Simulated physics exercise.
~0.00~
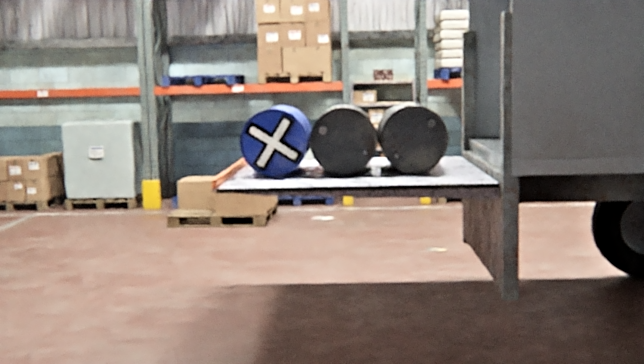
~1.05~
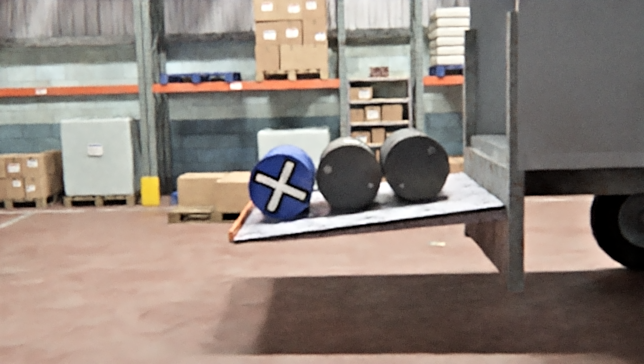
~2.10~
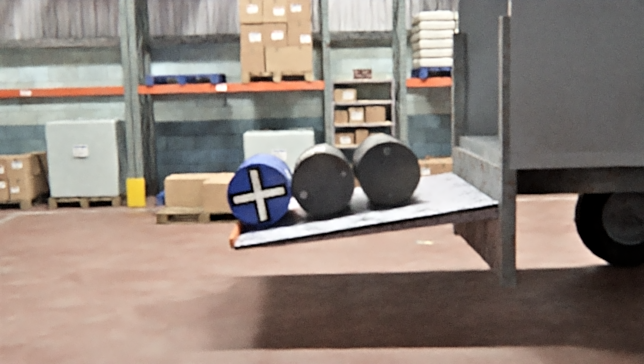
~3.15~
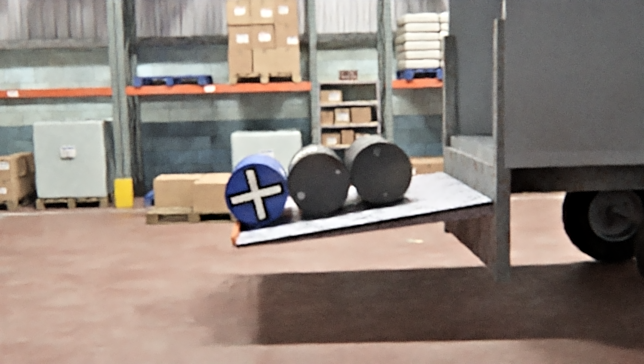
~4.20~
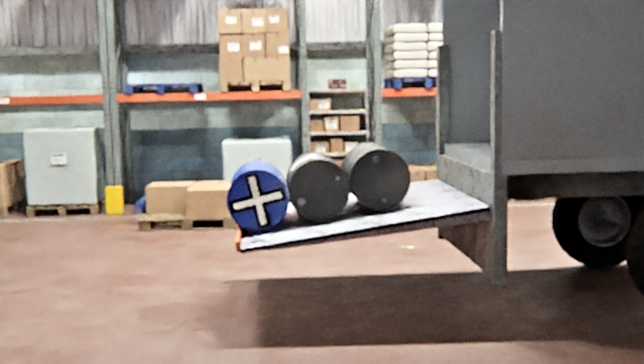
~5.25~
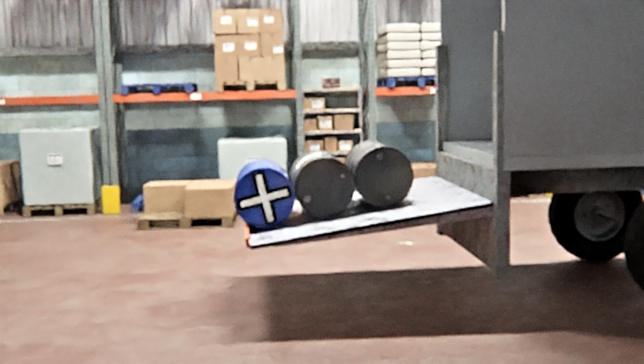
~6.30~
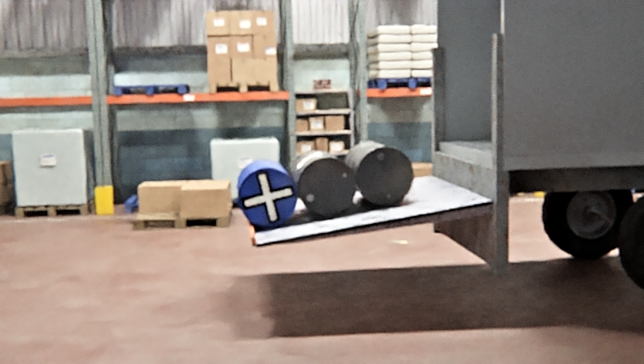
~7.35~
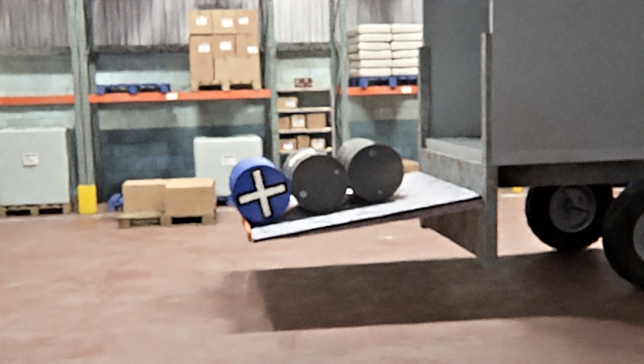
In this clip, a blue drum marked with a white cross and two dark drums lie on a truck's tail-lift as it lowers and tilts down to the left. The blue drum rolls slightly toward the edge, then stays there, with all three drums still on the platform.
